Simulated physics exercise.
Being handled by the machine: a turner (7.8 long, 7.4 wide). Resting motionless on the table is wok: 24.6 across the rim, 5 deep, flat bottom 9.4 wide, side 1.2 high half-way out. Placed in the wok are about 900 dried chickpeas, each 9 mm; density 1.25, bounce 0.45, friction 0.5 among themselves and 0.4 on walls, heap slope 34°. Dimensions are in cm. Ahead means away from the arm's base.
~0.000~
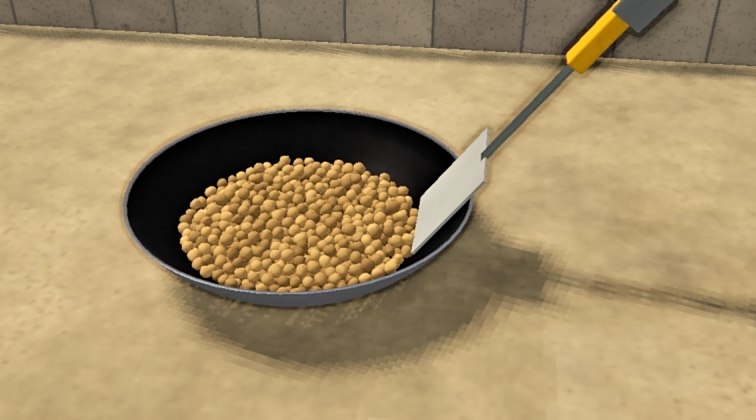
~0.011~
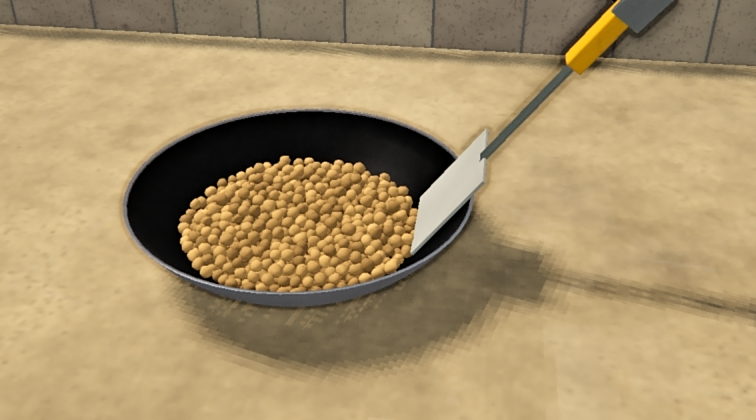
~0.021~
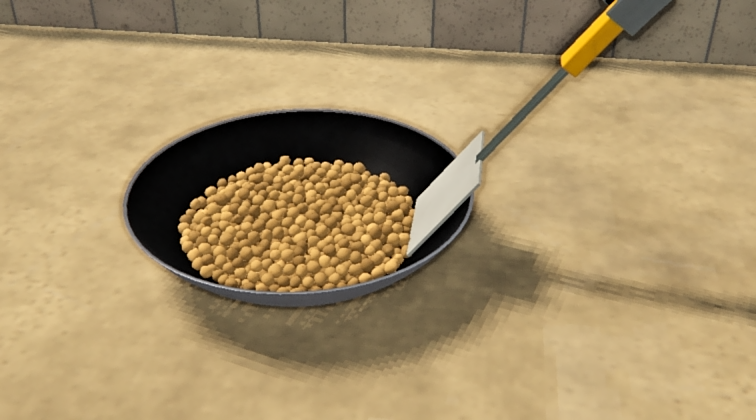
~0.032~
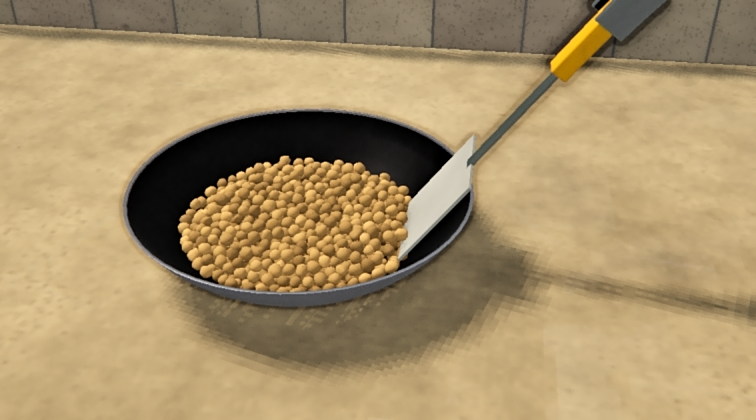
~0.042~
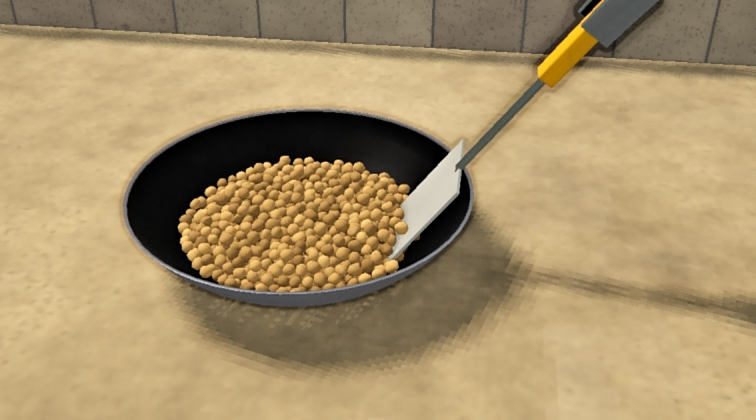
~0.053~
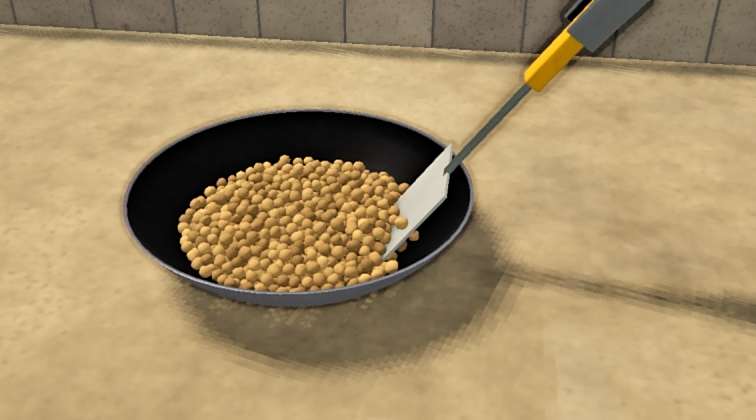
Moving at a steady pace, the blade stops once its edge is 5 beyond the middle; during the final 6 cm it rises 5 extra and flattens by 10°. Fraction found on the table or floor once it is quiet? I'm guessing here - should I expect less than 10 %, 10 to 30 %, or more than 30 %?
You should expect less than 10 %.
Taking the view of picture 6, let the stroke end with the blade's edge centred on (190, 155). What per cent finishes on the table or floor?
25 %, roughly.
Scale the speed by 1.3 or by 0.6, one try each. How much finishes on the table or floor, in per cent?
Around 10 per cent and around 0 per cent.
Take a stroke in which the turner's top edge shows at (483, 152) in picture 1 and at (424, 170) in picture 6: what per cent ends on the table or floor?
15 %.
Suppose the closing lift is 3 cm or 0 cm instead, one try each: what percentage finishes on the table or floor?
Estimates, in order: 5 % then 5 %.
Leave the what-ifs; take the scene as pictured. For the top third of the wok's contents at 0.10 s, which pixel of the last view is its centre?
It is centred near (280, 206).
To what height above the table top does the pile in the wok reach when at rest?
Top of the heap: Roughly 6.0 cm above the table top.
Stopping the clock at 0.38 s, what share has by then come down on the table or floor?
Share at that moment: About 5 %.
By 0.10 s, sloping 54°, highest piece 6 above the table; 900 in the wok.
By 0.15 s, sloping 50°, highest piece 7 above the table; 900 in the wok.
By 0.38 s, sloping 44°, highest piece 6 above the table; 839 in the wok, 59 on the table or floor, 2 on the blade or in flight.
By 1.43 s, sloping 44°, highest piece 6 above the table; 838 in the wok, 62 on the table or floor.
Final count, 838 in the wok, 62 on the table or floor. That is 7 % on the table or floor.
